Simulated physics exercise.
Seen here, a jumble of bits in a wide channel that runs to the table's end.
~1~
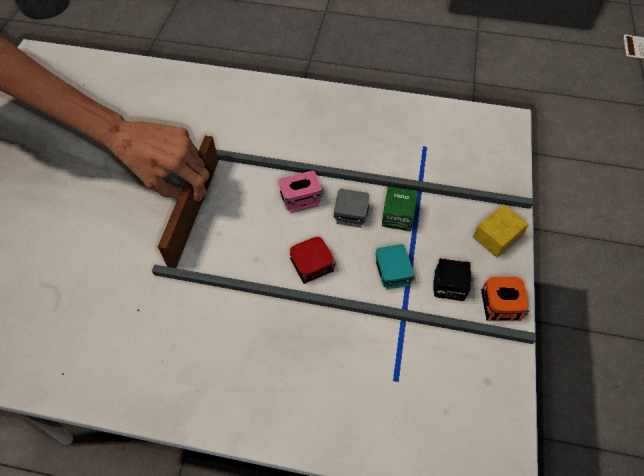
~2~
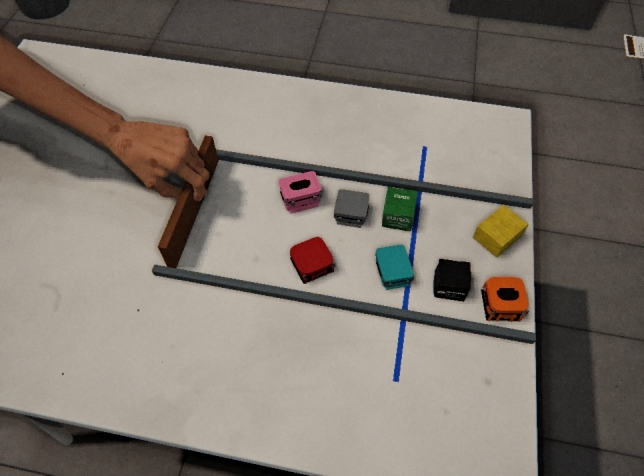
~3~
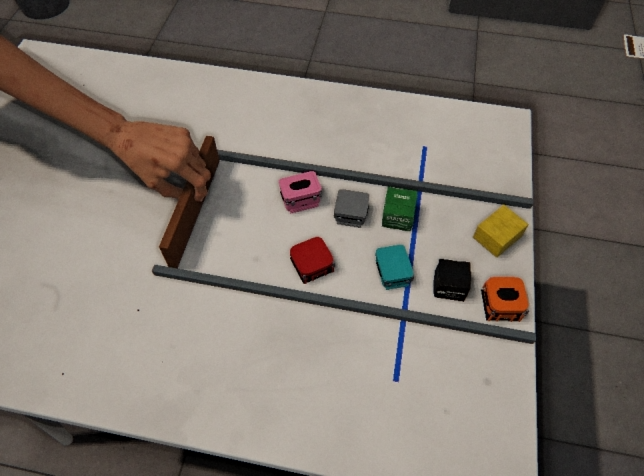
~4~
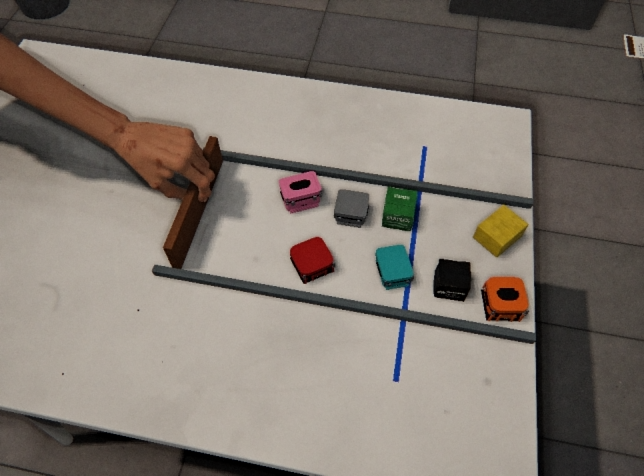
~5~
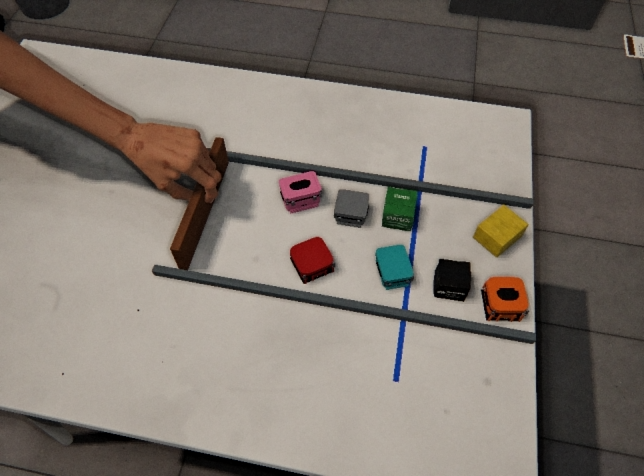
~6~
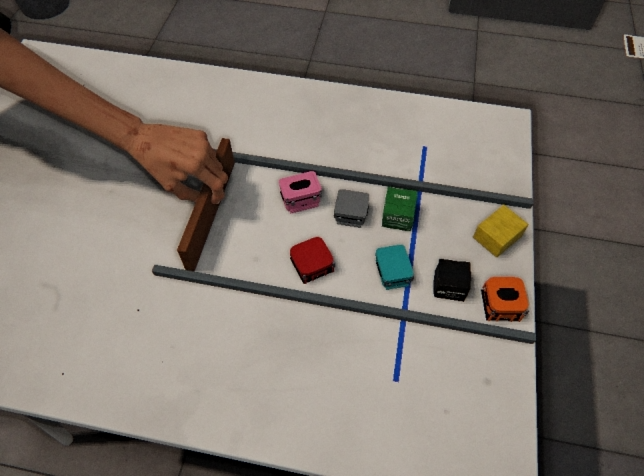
The clip opens on a hand holding a brown board upright at the left end of a channel between two grey rails, with small colourful blocks scattered across a blue line. The hand then slides the board slightly right, towards the pink and red pieces, without touching them, and the blocks stay still.
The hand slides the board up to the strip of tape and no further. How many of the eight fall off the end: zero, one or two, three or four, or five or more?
In the end the number that fall off is zero.
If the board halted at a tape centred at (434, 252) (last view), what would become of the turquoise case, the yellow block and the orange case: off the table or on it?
The turquoise case stays on; the yellow block tumbles off; the orange case tumbles off.
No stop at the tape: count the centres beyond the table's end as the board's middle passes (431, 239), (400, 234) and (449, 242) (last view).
Past the end: 2, 0 and 3.
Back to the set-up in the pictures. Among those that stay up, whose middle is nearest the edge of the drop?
That is the yellow block.
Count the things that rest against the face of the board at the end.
It touches 2.
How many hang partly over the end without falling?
The number is 2.
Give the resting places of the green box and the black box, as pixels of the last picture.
First (503, 230), then (492, 290).
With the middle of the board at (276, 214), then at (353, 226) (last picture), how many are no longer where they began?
At the one place 1, at the other 5.
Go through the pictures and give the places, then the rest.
In the first picture, orange case (504, 299); yellow block (500, 231); black box (452, 280); board (191, 200); tape (412, 248).
In the second picture, yellow block (500, 231); red case (312, 260).
In the third picture, black box (452, 280); board (192, 200).
In the fourth picture, orange case (504, 299); grey case (352, 209).
In the fifth picture, yellow block (500, 231); pink case (300, 192).
In the sixth picture, orange case (504, 299); yellow block (500, 231); black box (452, 280); board (209, 203); tape (412, 248).
Early on, none off yet; orange case at rest near (504, 299); yellow block at rest near (500, 231); black box at rest near (452, 280).
Finally, the number that fall off is zero.
